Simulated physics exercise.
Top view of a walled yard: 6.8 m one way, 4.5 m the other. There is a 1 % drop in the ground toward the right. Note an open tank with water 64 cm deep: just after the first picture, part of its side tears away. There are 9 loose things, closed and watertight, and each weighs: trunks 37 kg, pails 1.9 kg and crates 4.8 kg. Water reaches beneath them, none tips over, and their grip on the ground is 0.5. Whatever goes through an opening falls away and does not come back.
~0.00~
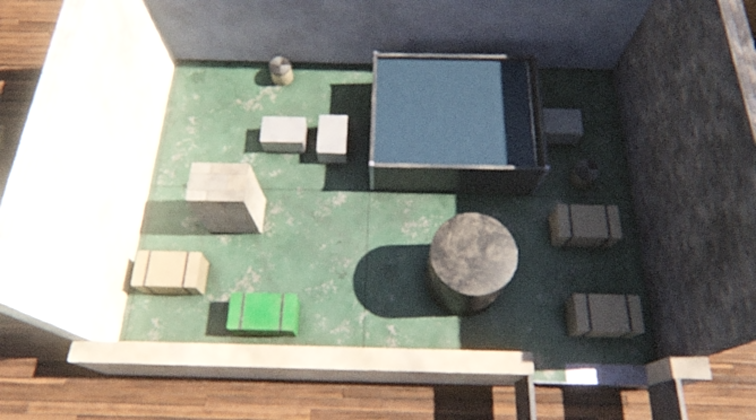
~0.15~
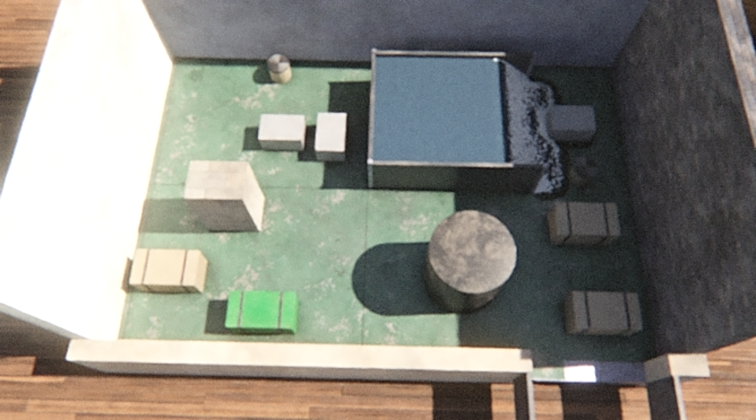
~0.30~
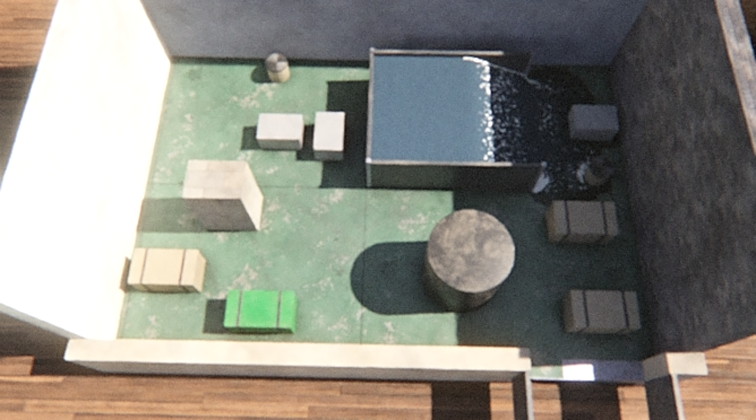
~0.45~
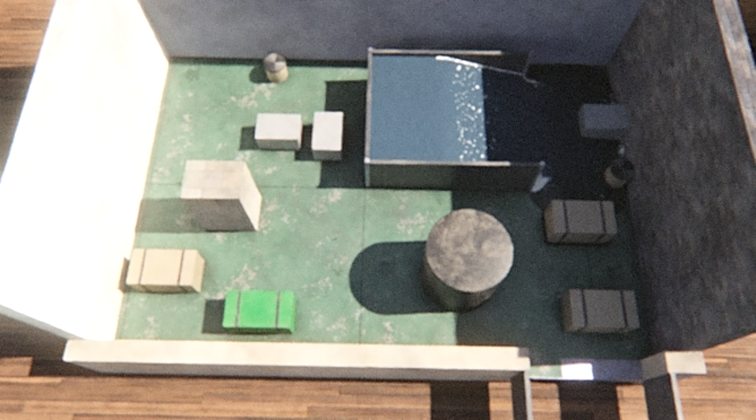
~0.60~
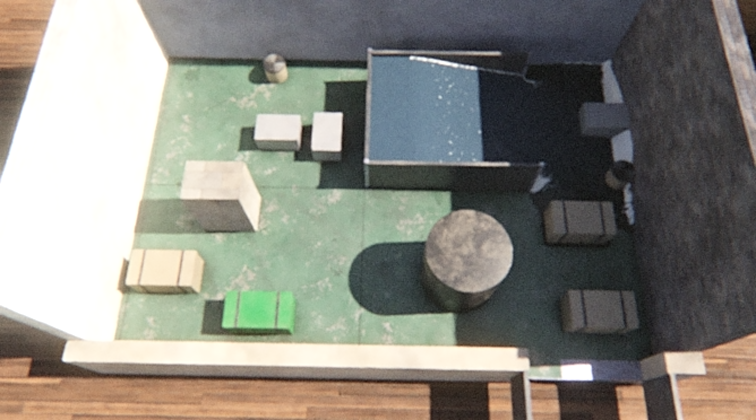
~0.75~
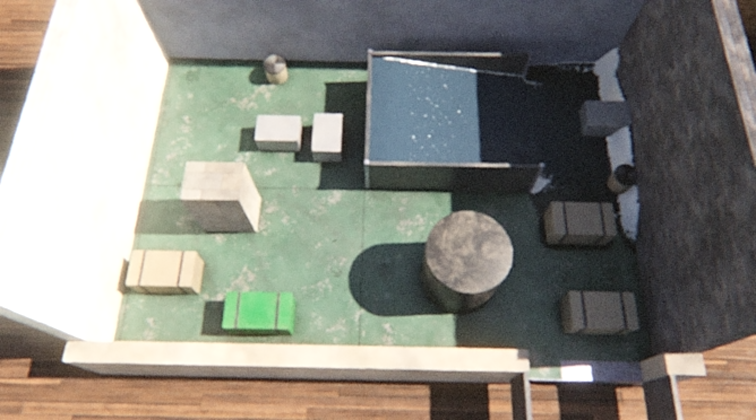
In a walled yard with a green floor, the right side of a water tank broke open and water poured out to the right-hand wall, shifting a small pail while the green trunk stayed put.
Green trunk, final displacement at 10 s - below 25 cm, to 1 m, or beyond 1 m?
Below 25 cm.
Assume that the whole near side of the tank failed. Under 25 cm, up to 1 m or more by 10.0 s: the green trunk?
Had it gone that way, the green trunk would be borne far.
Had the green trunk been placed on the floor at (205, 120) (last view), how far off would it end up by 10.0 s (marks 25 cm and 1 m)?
In the end it keeps its place.
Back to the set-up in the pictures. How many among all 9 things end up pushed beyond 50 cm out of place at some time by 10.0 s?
5.
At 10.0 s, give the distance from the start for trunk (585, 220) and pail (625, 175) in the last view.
In the order you asked, that's 100 cm and then washed out.
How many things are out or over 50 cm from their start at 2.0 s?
By then 3.
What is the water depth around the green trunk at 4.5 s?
Somewhere close to 1 cm.
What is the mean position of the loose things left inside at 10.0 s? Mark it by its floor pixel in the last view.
At about (296, 232).
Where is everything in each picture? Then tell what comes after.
In the first frame, the green trunk at (262, 311), on the bottom; water covers 3.7 m2; 0 of 9 have shifted.
In the second frame, the green trunk at (260, 309) rests on the ground; water covers 4.7 m2; 1 of 9 have shifted.
In the third frame, the green trunk at (259, 308) rests on the ground; 5.8 m2 under water; 2 of 9 have shifted.
In the fourth frame, the green trunk at (258, 309), on the bottom; water covers 7.0 m2; 2 of 9 have shifted.
In the fifth frame, the green trunk at (257, 309), on the bottom; 7.2 m2 under water; 2 of 9 have shifted.
In the sixth frame, the green trunk at (257, 310), on the bottom; 7.3 m2 under water; 2 of 9 have shifted.
After 2.0 s the green trunk is near (257, 310), 0.0 m from its start, aground; 0 of 9 are out; 2 afloat.
After 4.5 s the green trunk is near (257, 310), 0.0 m from its start, aground; 2 of 9 are out; 2 afloat.
After 7.0 s the green trunk is near (257, 310), 0.0 m from its start, aground; 2 of 9 are out; 2 afloat.
After 10.0 s the green trunk is near (257, 310), 0.0 m from its start, aground; 3 of 9 are out; 3 afloat.
